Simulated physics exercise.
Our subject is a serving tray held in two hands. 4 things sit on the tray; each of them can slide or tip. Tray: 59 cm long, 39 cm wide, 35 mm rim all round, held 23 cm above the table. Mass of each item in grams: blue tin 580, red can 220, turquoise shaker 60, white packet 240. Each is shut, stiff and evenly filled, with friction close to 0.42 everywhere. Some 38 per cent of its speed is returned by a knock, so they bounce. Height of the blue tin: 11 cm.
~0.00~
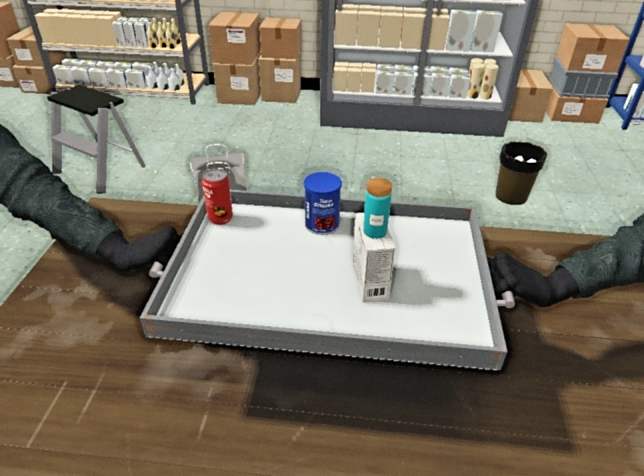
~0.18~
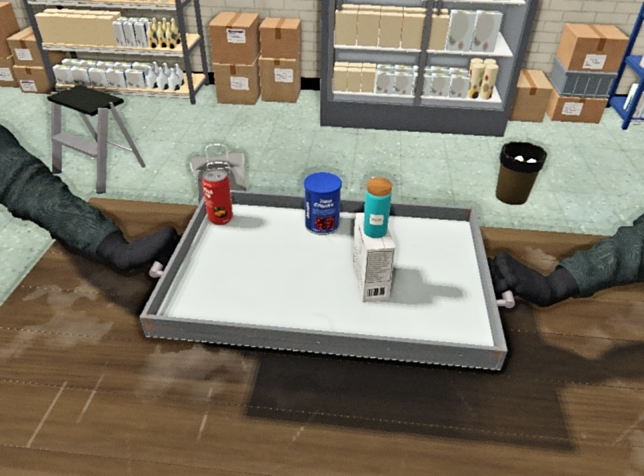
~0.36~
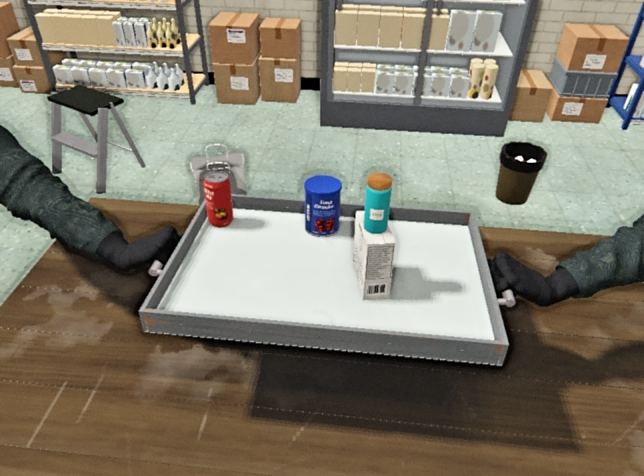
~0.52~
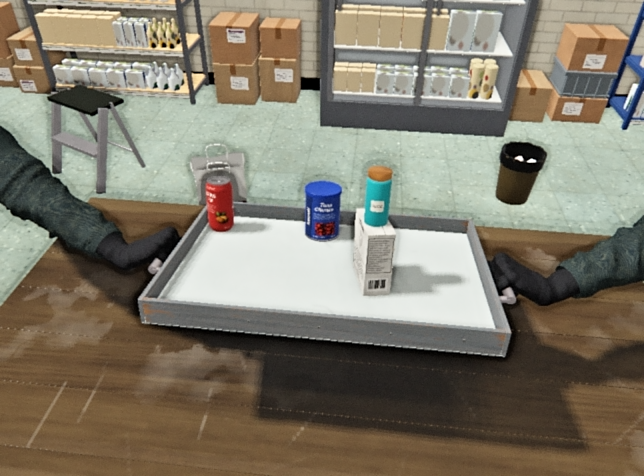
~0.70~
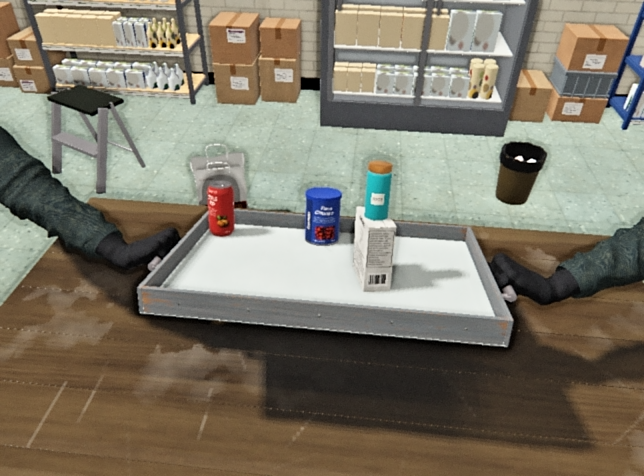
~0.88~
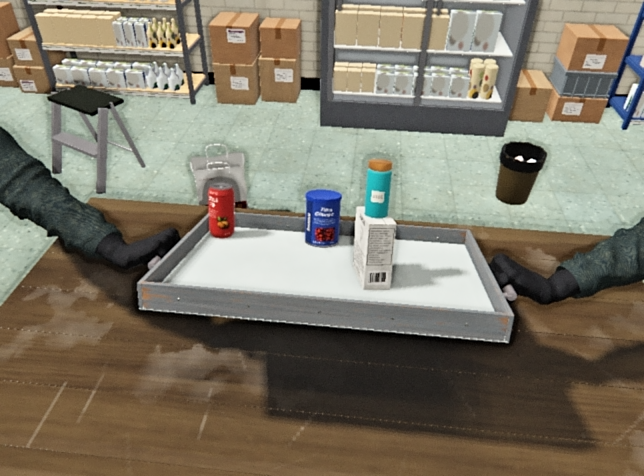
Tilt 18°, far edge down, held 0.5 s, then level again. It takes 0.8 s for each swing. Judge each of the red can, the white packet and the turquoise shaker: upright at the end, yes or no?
Red can - yes; white packet - yes; turquoise shaker - yes.
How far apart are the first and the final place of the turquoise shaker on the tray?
Displacement: Approx. 1 cm.
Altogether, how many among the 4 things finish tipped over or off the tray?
Altogether, 0.
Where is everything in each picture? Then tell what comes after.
Tray level; red can (218, 198); white packet (372, 257); turquoise shaker (377, 209), in the first frame.
Tray level; blue tin (322, 204), in the second frame.
Tilt 4°, far edge down; blue tin (323, 206), in the third frame.
Tilt 10°, far edge down; blue tin (323, 211), in the fourth frame.
Tilt 16°, far edge down; blue tin (323, 217), in the fifth frame.
Tilt 18°, far edge down; red can (222, 211); white packet (373, 247); turquoise shaker (378, 189), in the sixth frame.
After 1.58 s, tilt 16°, far edge down.
After 1.88 s, tilt 6°, far edge down.
After 2.08 s, tilt 1°, far edge down.
At rest (2.7 s), all 4 in place, give or take 5 cm. Seen from the same camera at the end, red can near (218, 197), white packet near (373, 256).
